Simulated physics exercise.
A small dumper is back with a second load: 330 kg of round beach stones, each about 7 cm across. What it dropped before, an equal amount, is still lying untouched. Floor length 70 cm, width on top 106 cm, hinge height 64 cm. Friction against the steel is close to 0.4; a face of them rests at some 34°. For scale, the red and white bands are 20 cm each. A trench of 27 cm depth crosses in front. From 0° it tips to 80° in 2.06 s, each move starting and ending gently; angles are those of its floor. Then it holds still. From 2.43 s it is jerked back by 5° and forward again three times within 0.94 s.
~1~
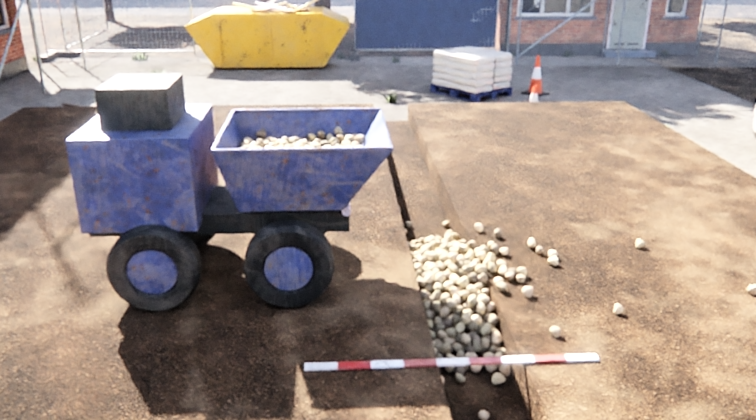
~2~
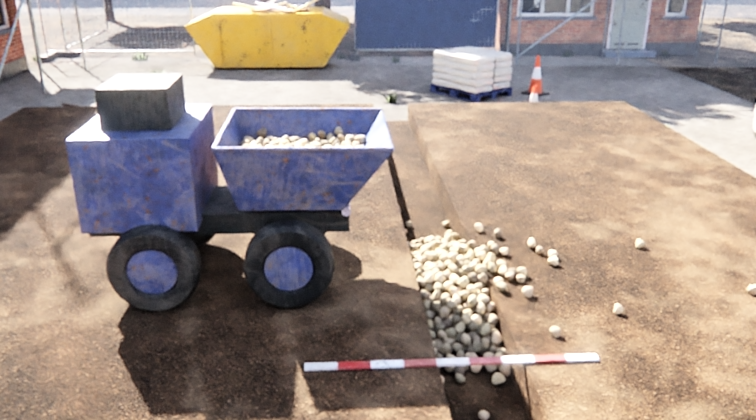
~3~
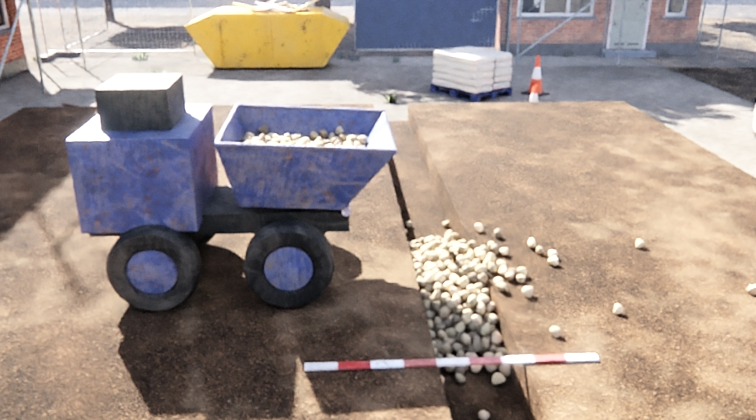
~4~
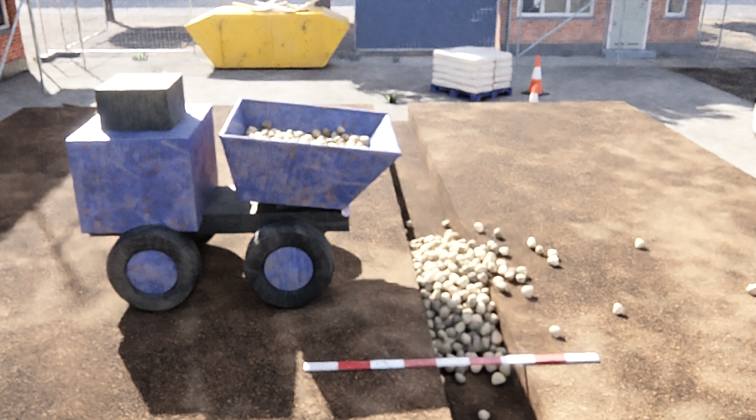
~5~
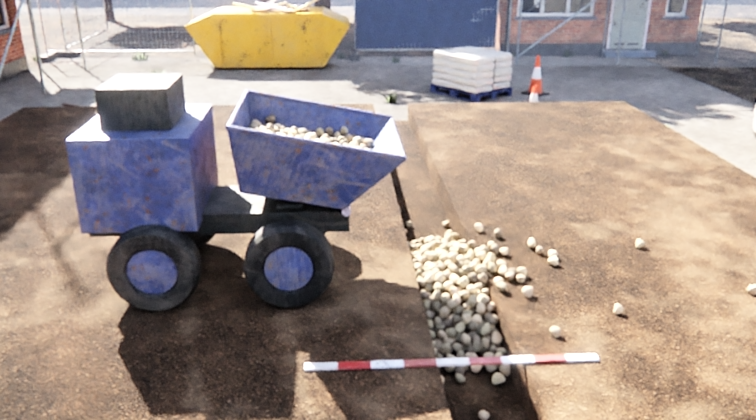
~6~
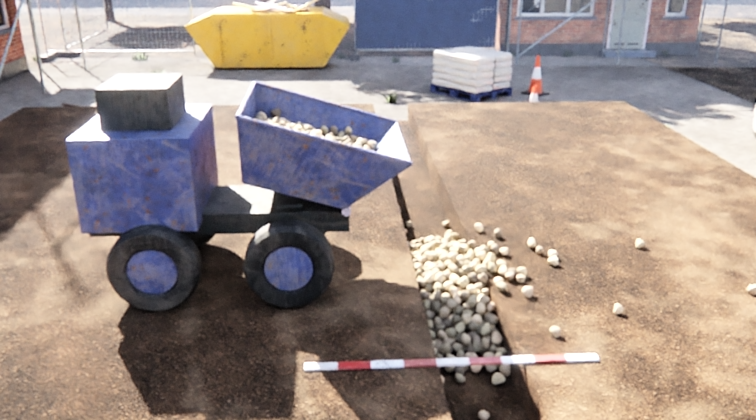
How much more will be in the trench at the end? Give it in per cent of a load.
Roughly 61 per cent of a load more.
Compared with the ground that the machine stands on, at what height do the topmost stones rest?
Some 24 cm above that level.
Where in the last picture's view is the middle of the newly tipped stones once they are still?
Around (469, 264).
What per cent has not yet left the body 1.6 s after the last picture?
About 35 per cent.
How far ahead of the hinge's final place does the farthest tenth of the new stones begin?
About 140 cm.
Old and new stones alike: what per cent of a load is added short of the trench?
Some 0 per cent of a load.
Then, 0.9 s after the last picture the floor is at 67°; in per cent of one load, 100 in the body, 96 in the trench, 5 past the trench; the foremost stones are at (592, 270).
Then, 1.6 s after the last picture the floor is at 80°; in per cent of one load, 35 in the body, 147 in the trench, 18 past the trench; the foremost stones are at (588, 260).
Then, 3.2 s after the last picture the floor is at 80°; in per cent of one load, 0 in the body, 1 short of the trench, 156 in the trench, 42 past the trench; the foremost stones are at (659, 276).
Then, 5.8 s after the last picture the floor is at 80°; in per cent of one load, 0 in the body, 1 short of the trench, 156 in the trench, 42 past the trench; the foremost stones are at (659, 276). Net gain in the trench, 61.
